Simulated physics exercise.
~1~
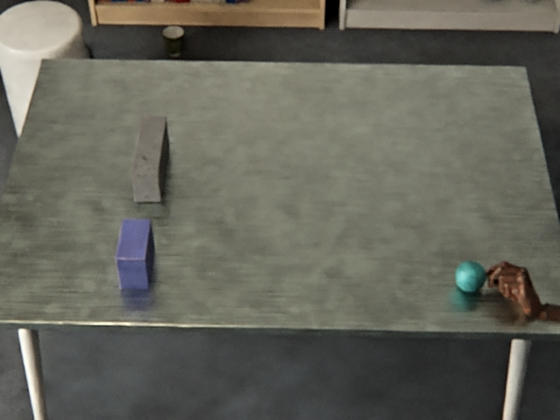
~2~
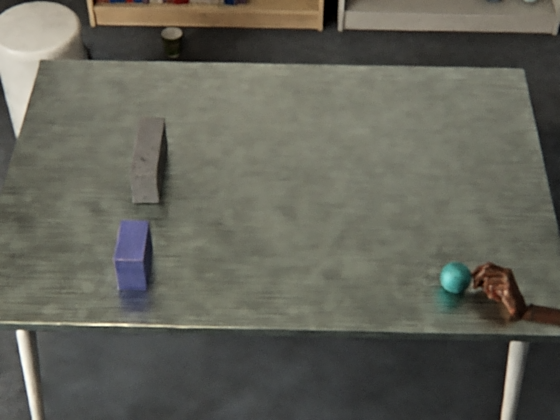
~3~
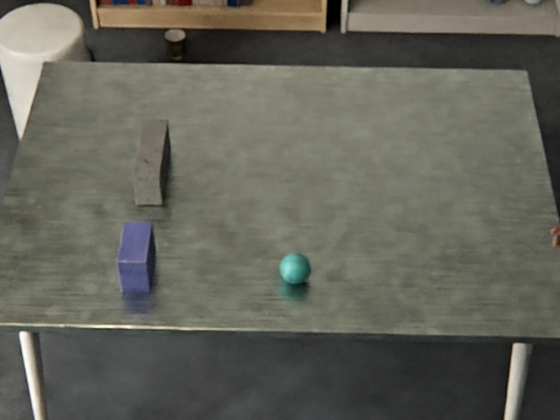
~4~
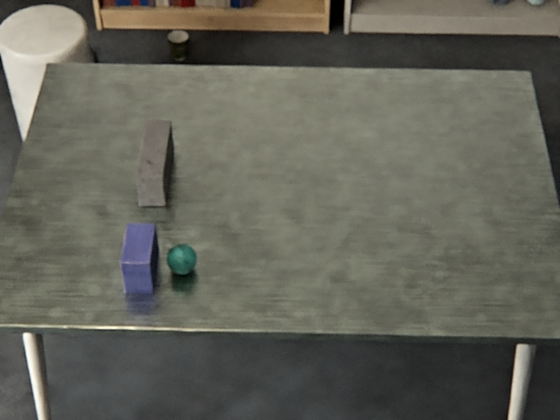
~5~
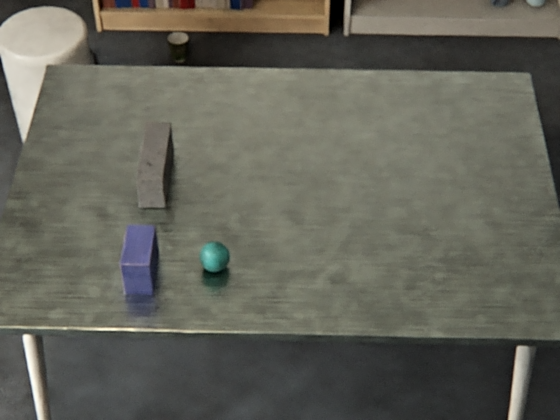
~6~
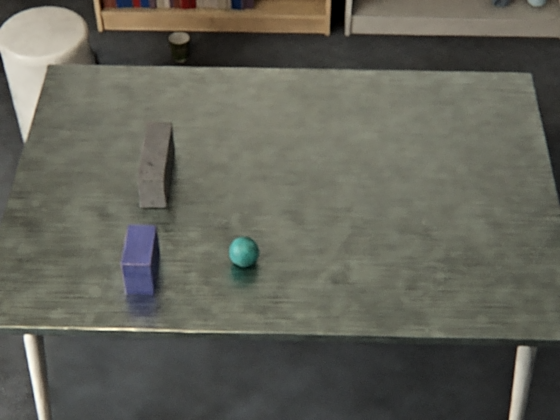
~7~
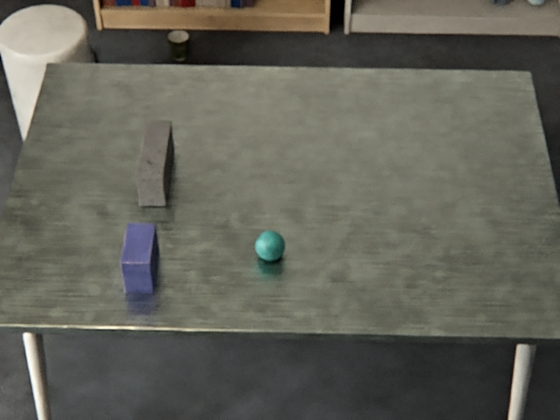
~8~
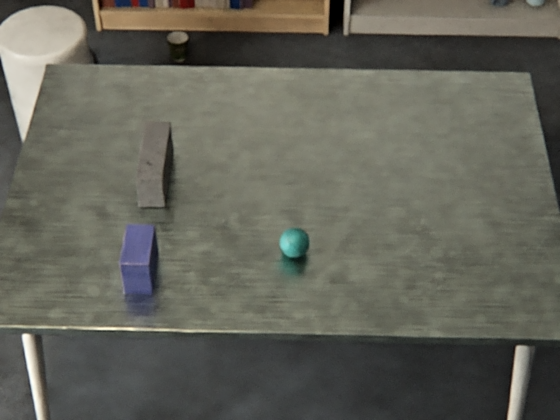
A hand sent a turquoise ball rolling left across a grey table toward a blue block and a grey brick, then drew back out of view. The ball hit the blue block, bounced off instead of going through the gap, and rolled back toward the right.
